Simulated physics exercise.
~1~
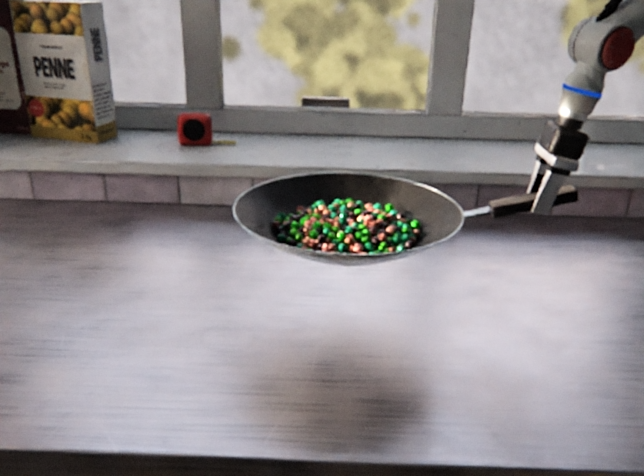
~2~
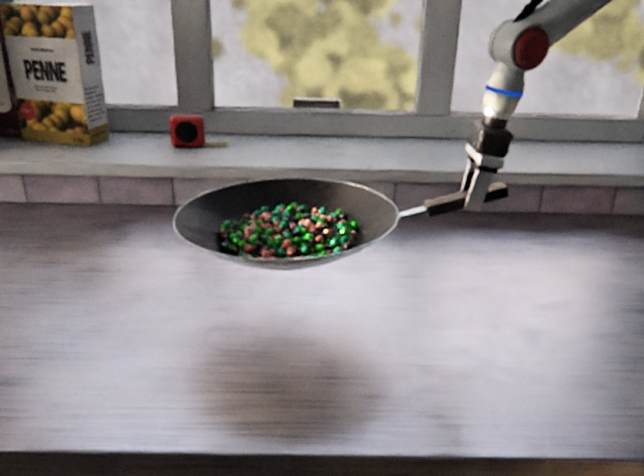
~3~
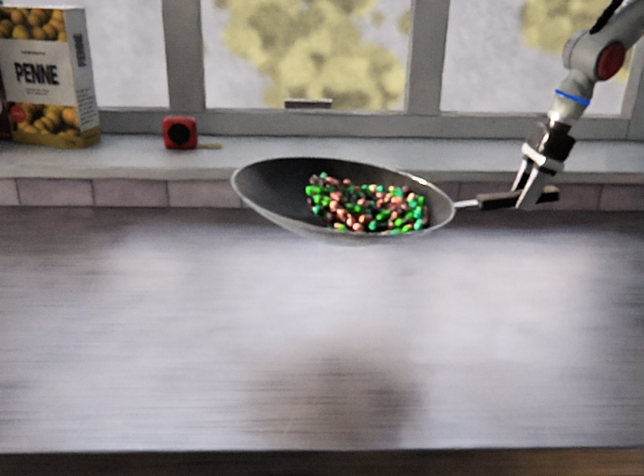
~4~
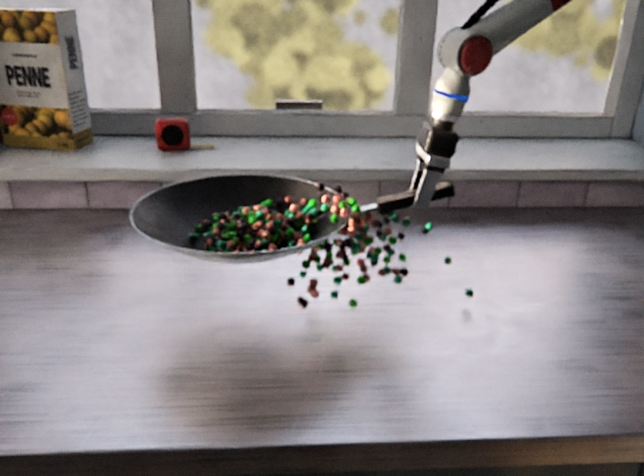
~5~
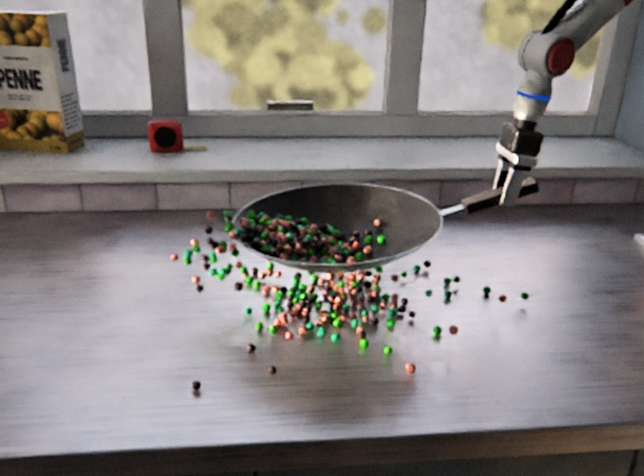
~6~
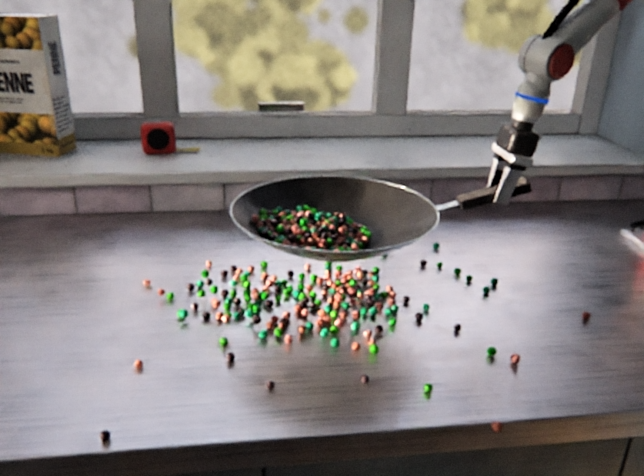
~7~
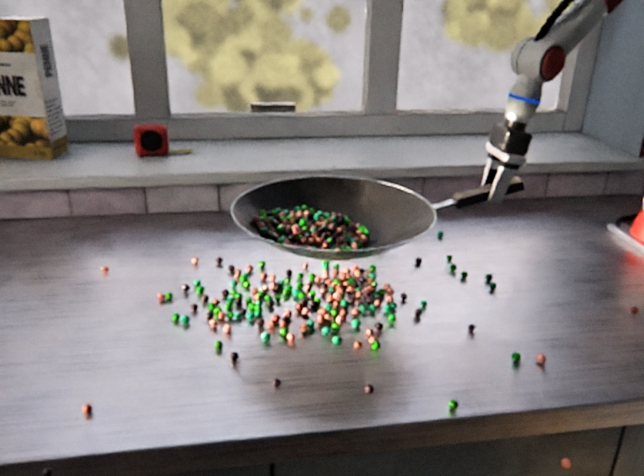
Robot arm shaking a wok of green, red and dark sweets side to side, spilling many across the counter, then holding still.
